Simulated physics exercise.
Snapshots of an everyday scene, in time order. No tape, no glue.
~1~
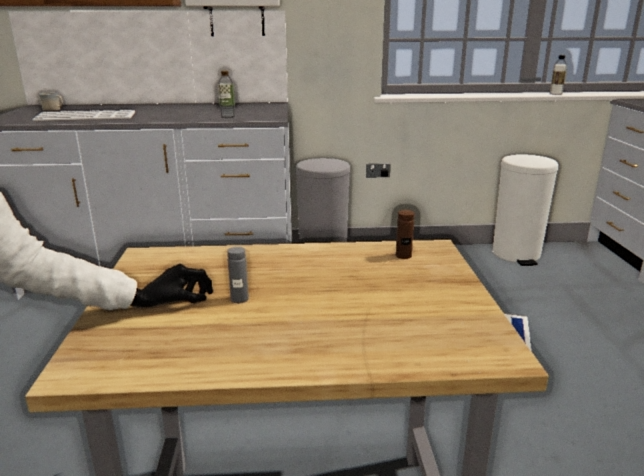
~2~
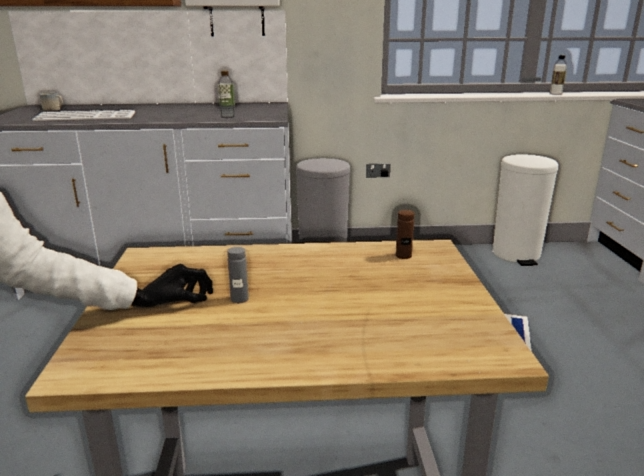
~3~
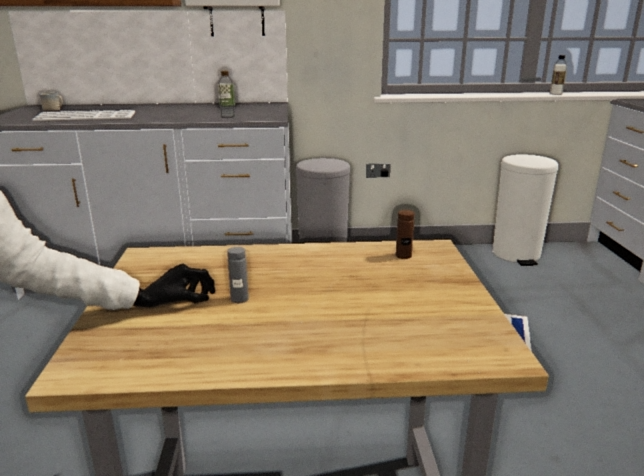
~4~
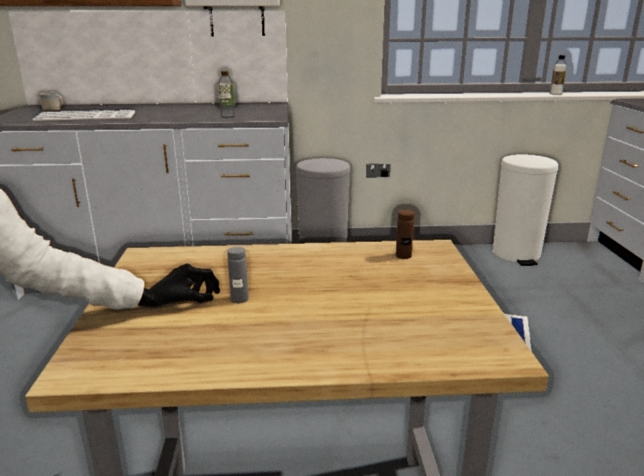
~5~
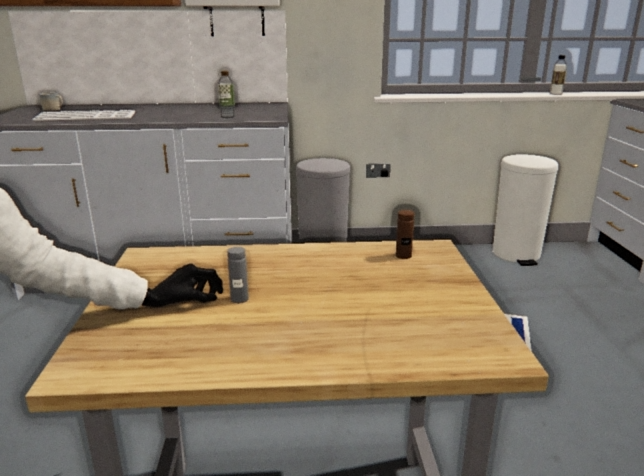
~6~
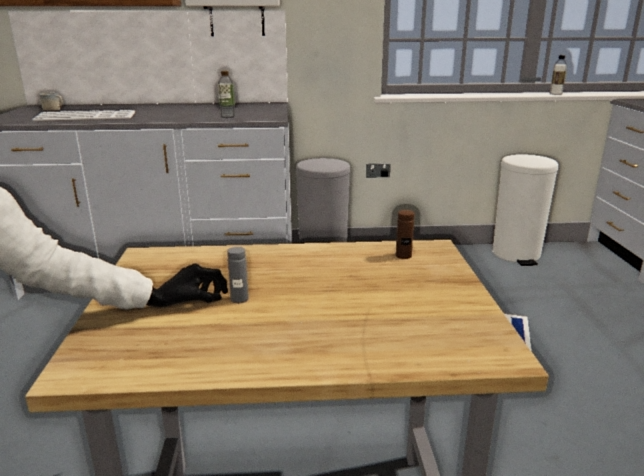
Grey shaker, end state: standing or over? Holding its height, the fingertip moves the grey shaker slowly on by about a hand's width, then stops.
Standing.
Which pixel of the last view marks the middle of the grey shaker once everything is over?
Pretty much around (291, 274), I'd say.
Then, 0.40 s past the last view, grey shaker displaced about its own width near (256, 275).
Then, 0.80 s past the last view, grey shaker displaced well along near (279, 274).
Finally, moved from the start, grey shaker. Final places as the last picture's camera would see them, grey shaker near (291, 274).
